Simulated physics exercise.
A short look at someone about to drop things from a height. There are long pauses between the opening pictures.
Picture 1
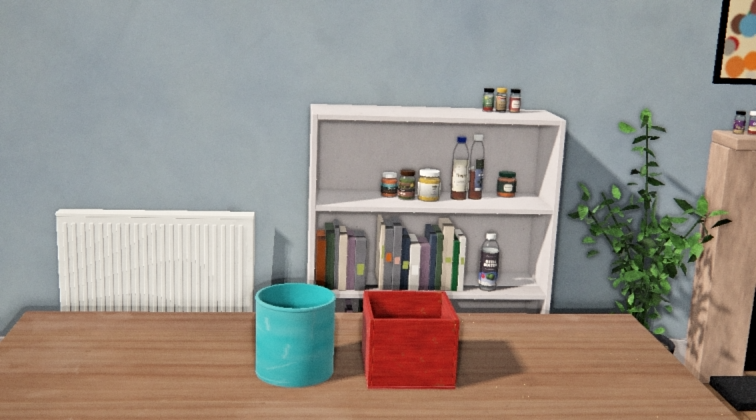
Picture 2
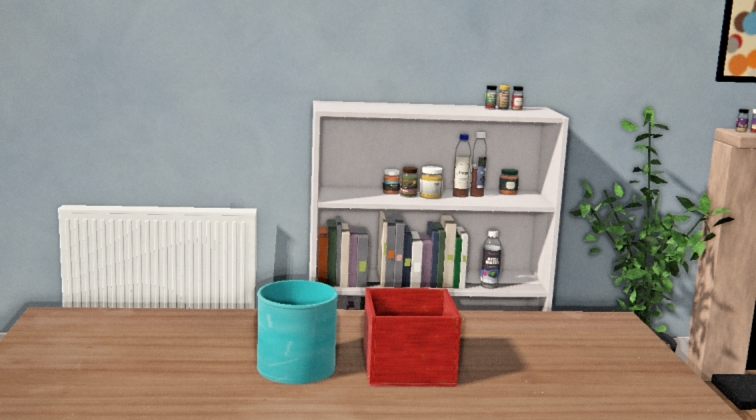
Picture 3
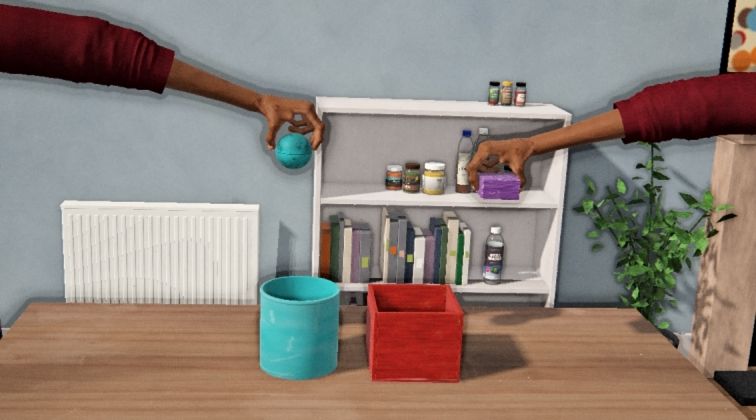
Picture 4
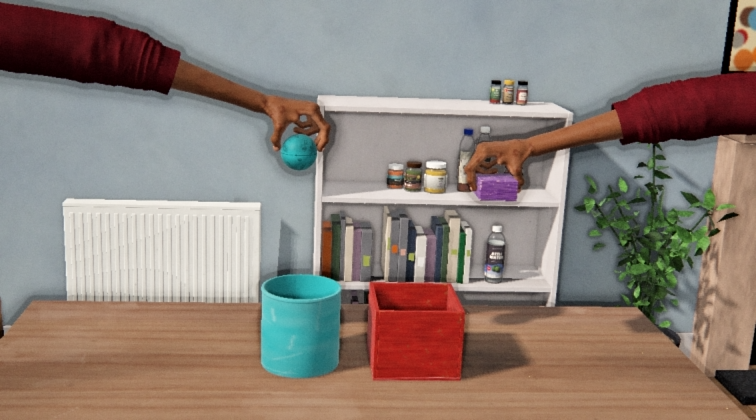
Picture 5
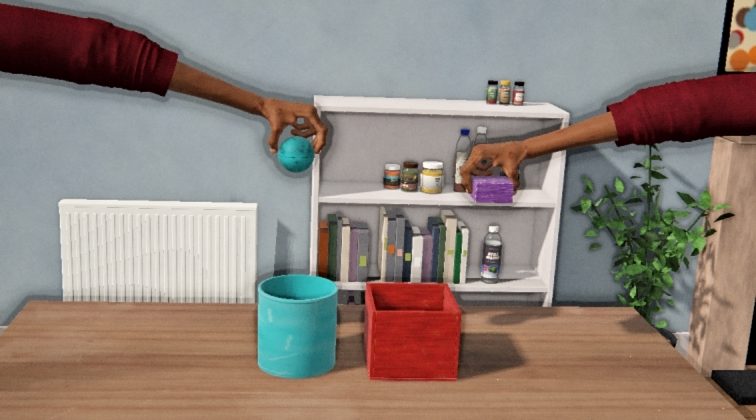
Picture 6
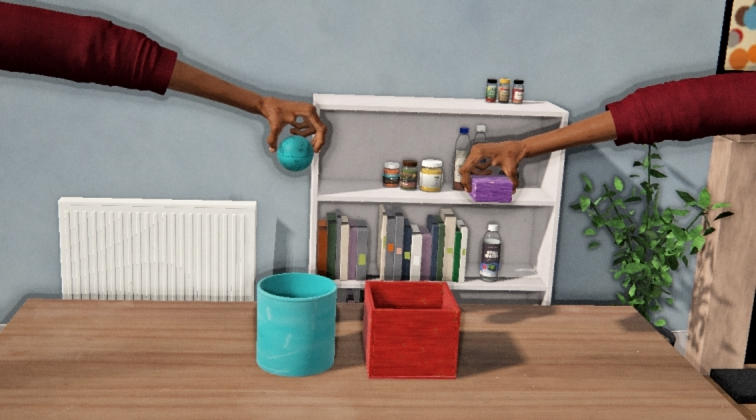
In a room with a bookshelf, two hands appearing above a turquoise bucket and red crate, holding a turquoise ball and purple block.
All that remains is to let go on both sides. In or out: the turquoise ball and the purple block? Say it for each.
Outcome: The turquoise ball lands inside and the purple block misses.
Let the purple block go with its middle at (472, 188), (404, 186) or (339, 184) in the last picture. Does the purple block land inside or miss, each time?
In that order, it ends up outside; goes in; falls beside it.
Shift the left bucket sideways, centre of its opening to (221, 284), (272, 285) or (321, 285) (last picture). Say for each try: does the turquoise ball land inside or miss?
One after another: It lands outside; lands inside; goes in.
Then, 0.20 s after the last picture, turquoise ball falling near (294, 212); purple block falling near (486, 244).
Then, 0.32 s after the last picture, turquoise ball falling near (292, 325); purple block falling near (477, 354).
At rest, the turquoise ball is caught, near (292, 342); the purple block falls beside it, near (477, 353).
